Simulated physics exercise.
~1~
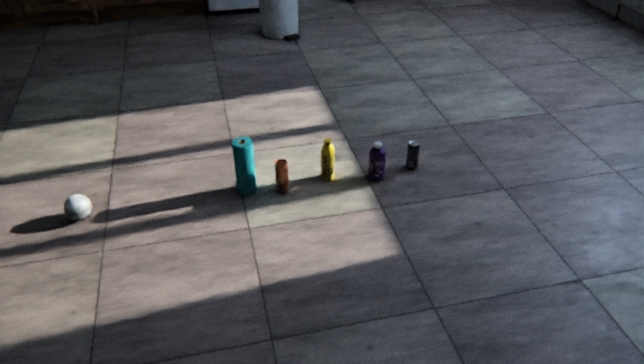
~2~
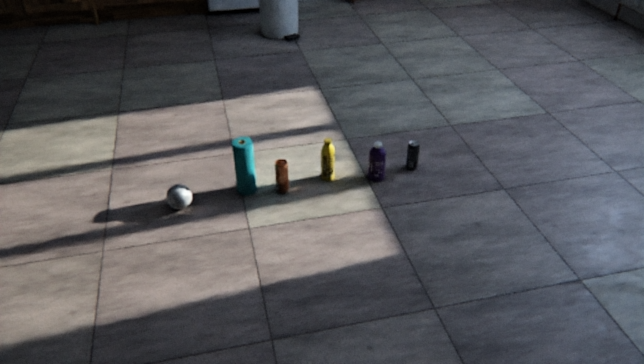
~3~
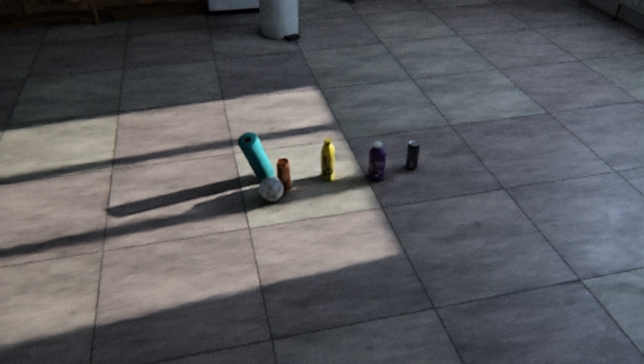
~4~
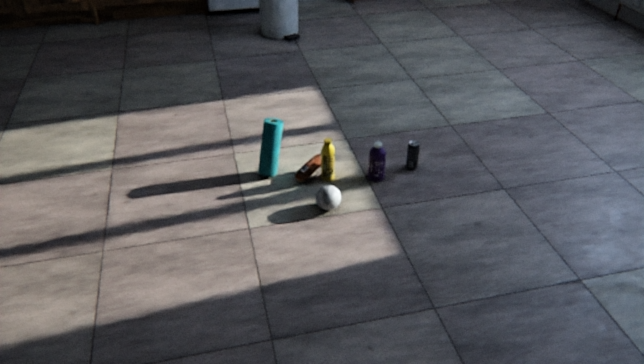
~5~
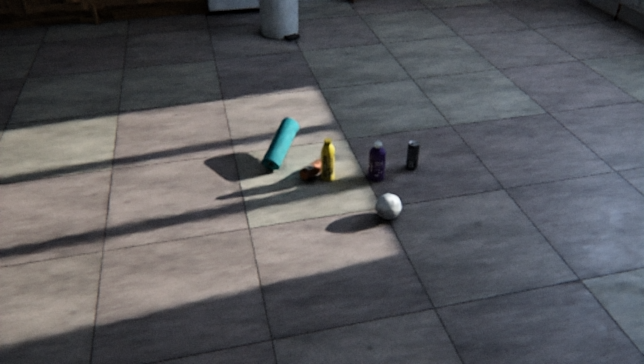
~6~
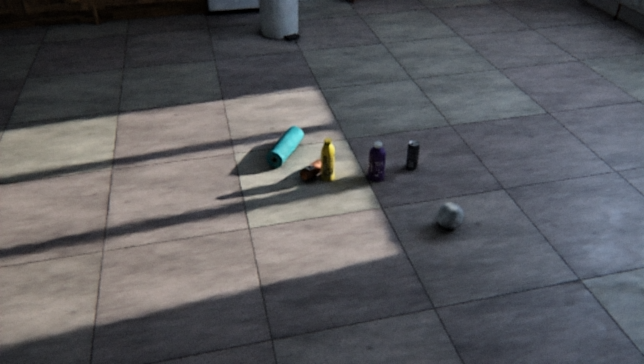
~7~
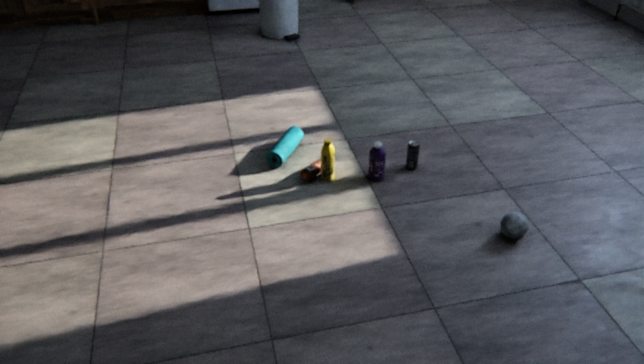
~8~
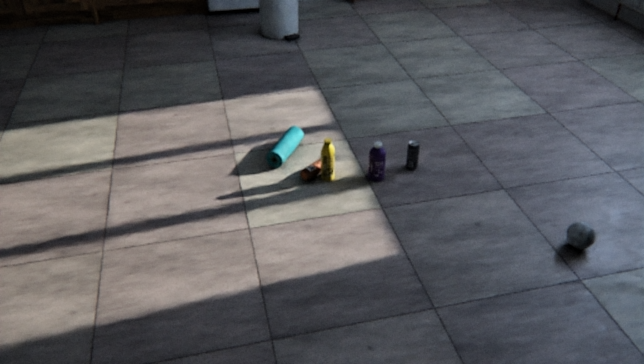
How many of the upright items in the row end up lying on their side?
Two of them end up lying on their side, the turquoise roll and the orange can.
